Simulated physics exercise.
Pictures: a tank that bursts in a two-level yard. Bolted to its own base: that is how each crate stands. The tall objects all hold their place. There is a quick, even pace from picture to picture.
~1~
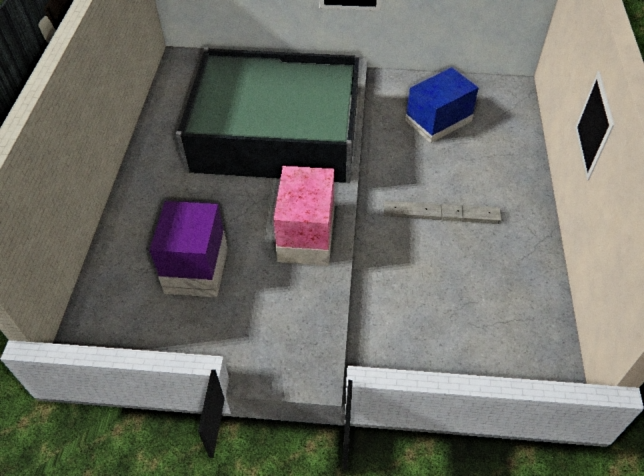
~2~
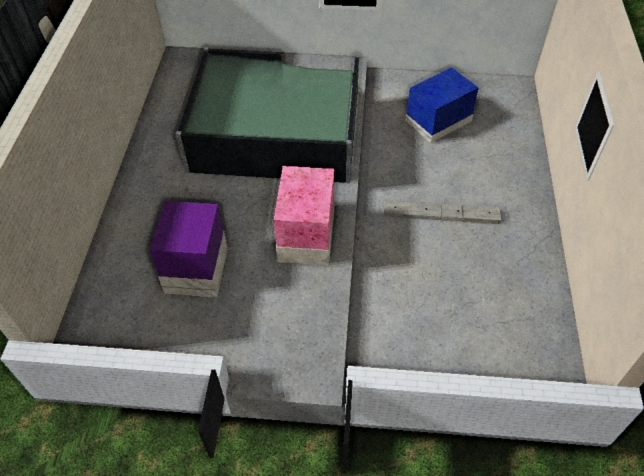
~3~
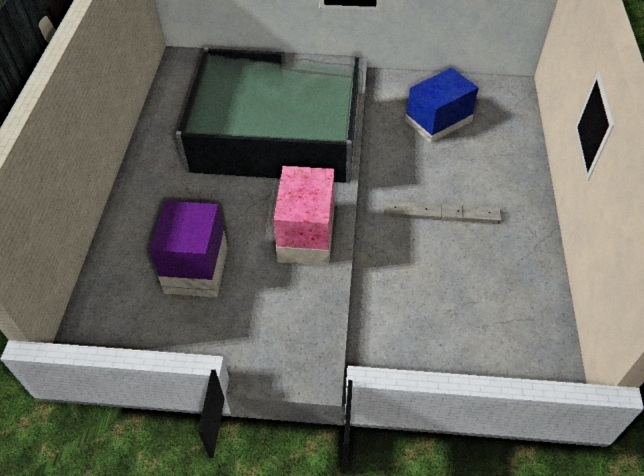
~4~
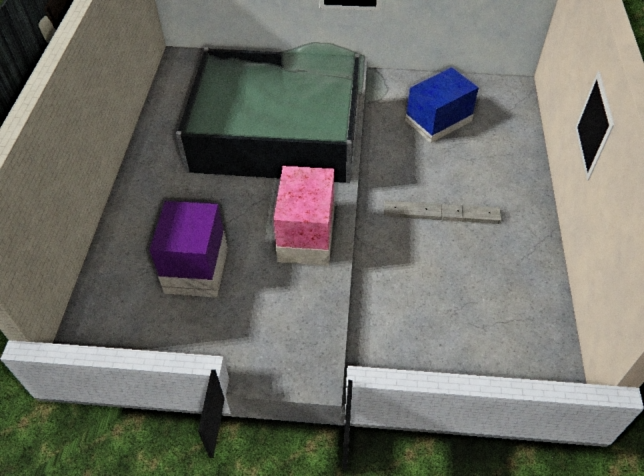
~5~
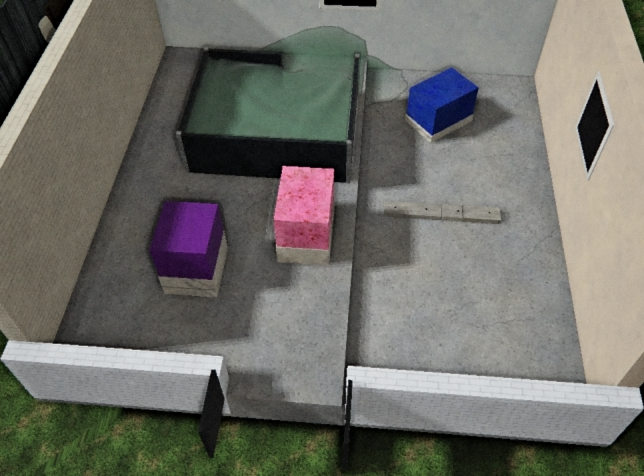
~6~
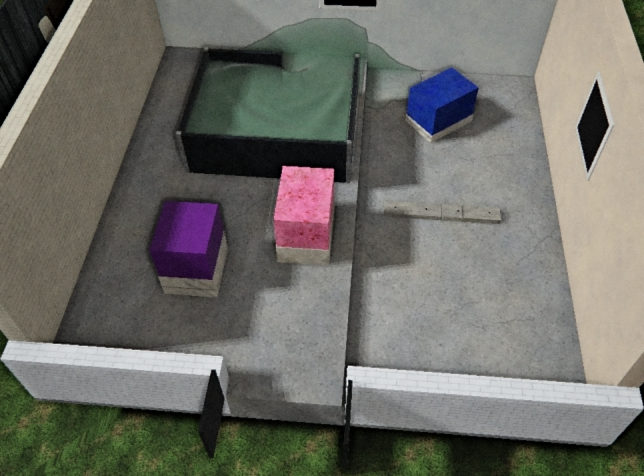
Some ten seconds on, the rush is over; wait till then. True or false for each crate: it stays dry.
Blue crate: False, it gets wet; purple crate: True, it stays dry; pink crate: True, it stays dry.
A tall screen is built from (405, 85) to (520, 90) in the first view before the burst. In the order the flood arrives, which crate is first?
Looks like the one in blue.
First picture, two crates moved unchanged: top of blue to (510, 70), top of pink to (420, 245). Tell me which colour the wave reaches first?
That's the blue-painted one.
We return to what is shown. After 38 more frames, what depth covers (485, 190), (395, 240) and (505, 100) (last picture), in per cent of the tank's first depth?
6, 4 and 30 per cent, roughly.
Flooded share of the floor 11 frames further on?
It works out to about 25 in a hundred.
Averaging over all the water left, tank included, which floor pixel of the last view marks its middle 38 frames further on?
Roughly (331, 165) in the last picture.
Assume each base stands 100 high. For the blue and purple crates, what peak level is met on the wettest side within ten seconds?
Around 140 in a hundred for the first and 20 in a hundred for the second.
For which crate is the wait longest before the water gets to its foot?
The crate marked pink, as I see it.
A moment on, water covers 15 % of the floor; the blue crate water round its plinth, the purple crate not reached, the pink crate not reached.
Next, water covers 25 % of the floor; the blue crate water round its plinth, the purple crate not reached, the pink crate not reached.
Then, water covers 55 % of the floor; the blue crate water round its plinth, the purple crate water round its plinth, the pink crate not reached.
Later, water covers 85 % of the floor; the blue crate water round its plinth, the purple crate water round its plinth, the pink crate water round its plinth.
In the end, water covers 100 % of the floor; the blue crate was topped, the purple crate stayed above the water, the pink crate stayed above the water.
